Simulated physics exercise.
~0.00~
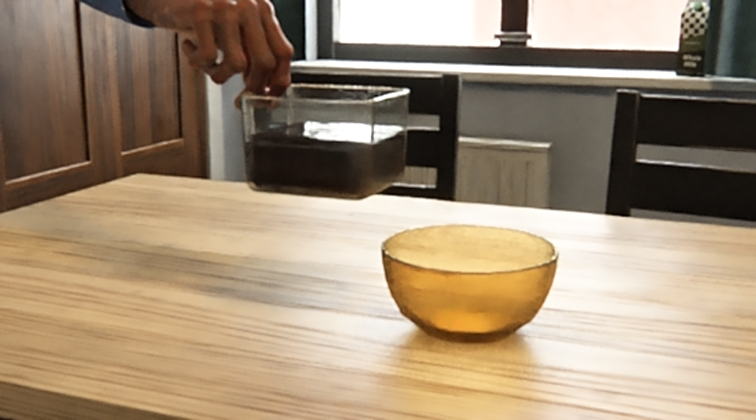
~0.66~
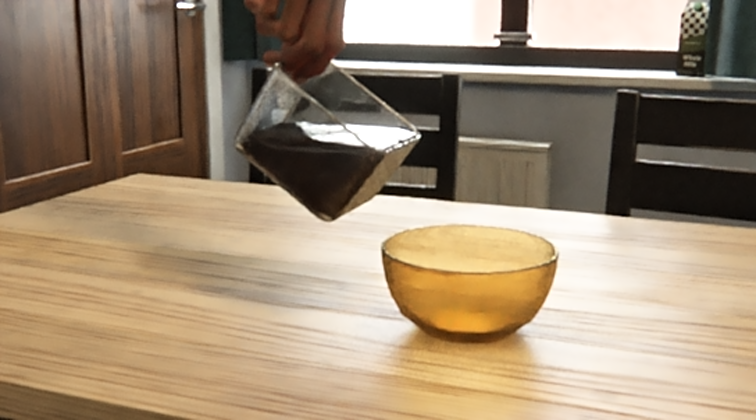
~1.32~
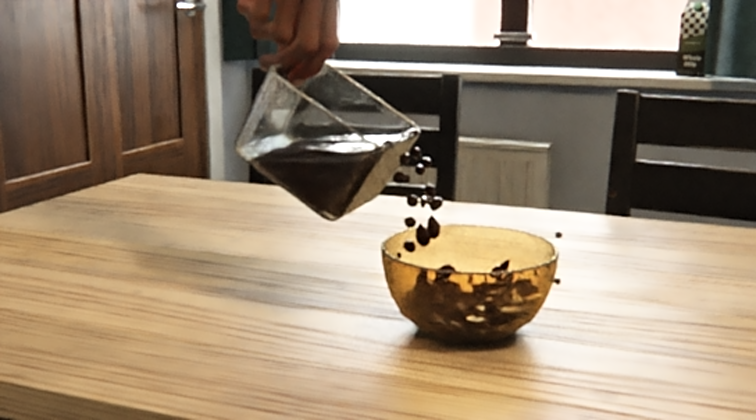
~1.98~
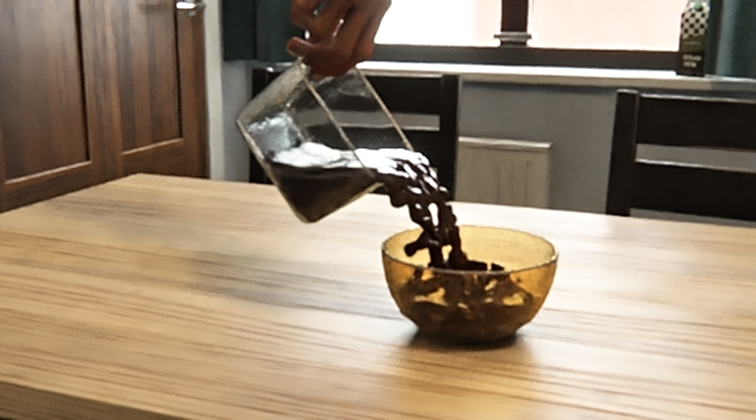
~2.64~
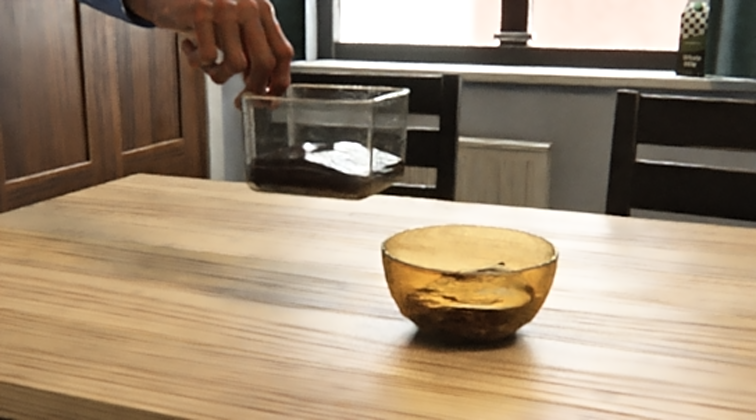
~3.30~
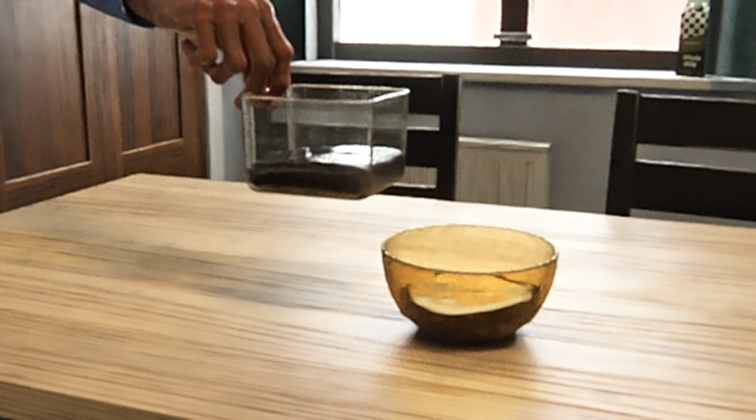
A hand tilting a clear rectangular tub, pouring dark liquid into an amber bowl, then levelling it with some left in both.
